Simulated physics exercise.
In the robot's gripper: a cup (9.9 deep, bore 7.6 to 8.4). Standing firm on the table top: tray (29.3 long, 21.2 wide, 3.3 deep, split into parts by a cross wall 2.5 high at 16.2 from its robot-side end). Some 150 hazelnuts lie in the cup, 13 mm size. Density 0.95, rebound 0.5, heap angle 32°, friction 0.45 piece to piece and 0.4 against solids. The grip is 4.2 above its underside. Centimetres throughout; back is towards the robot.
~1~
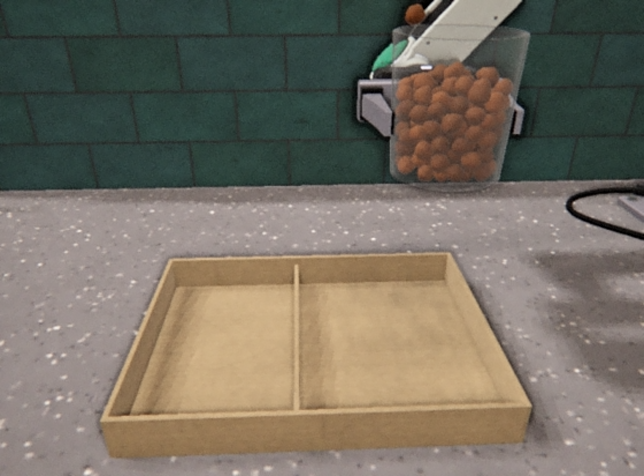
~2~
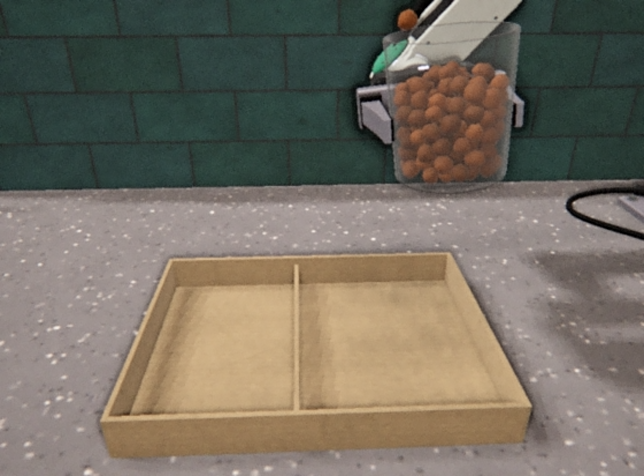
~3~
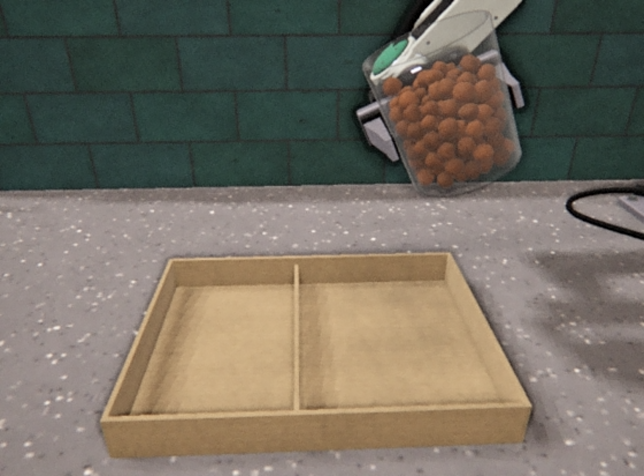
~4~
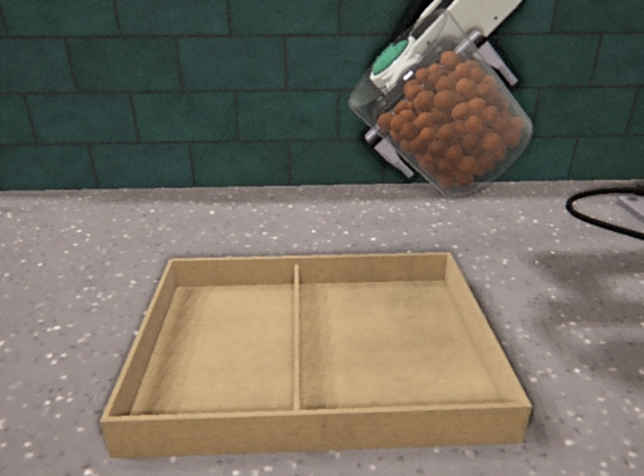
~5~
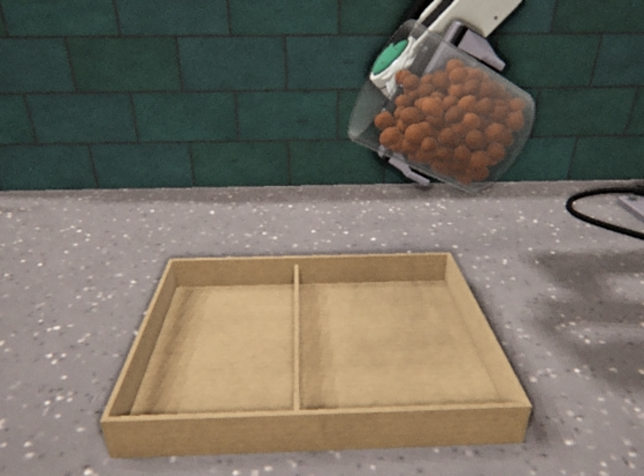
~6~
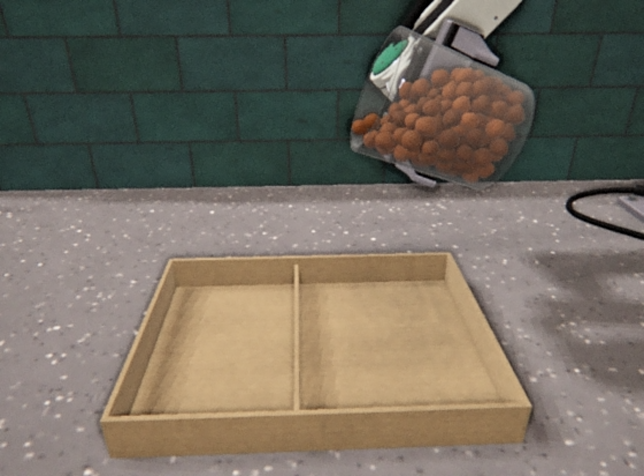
A clear cup of brown nuts tilts steeply leftward in a robot gripper behind an empty divided tray.
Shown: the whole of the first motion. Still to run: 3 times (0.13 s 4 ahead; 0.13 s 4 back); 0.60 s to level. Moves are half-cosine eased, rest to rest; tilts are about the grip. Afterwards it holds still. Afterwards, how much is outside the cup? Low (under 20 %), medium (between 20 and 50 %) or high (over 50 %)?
Outside the cup the share is medium, between 20 and 50 %.
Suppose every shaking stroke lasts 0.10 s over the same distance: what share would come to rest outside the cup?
Then about 50 per cent.
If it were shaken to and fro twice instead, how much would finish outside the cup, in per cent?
It would be near 25 per cent.
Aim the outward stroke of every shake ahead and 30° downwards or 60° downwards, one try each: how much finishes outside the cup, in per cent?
About 15 and 0 per cent.
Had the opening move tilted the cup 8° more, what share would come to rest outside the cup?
Then about 60 per cent.
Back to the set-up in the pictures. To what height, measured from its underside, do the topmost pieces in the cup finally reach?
Some 7.0 cm.
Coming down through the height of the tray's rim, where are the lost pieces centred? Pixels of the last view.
Around (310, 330).
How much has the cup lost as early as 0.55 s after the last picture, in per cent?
Near 25 per cent so far.
Then, 0.55 s later, tilted 69° forward, highest piece 22 above the table; 116 in the cup, 10 in the far-side part, 8 in the robot-side part, 20 in flight or on a rim.
Then, 1.10 s later, tilted 30° forward, highest piece 25 above the table; 100 in the cup, 30 in the robot-side part, 23 in the far-side part, 1 on the table or floor.
Then, 1.58 s later, level, highest piece 24 above the table; 100 in the cup, 30 in the robot-side part, 23 in the far-side part, 1 on the table or floor.
Then, 2.63 s later, level, highest piece 24 above the table; 100 in the cup, 30 in the robot-side part, 23 in the far-side part, 1 on the table or floor.
At rest, 100 in the cup, 30 in the robot-side part, 23 in the far-side part, 1 on the table or floor. That is 35 % outside the cup.
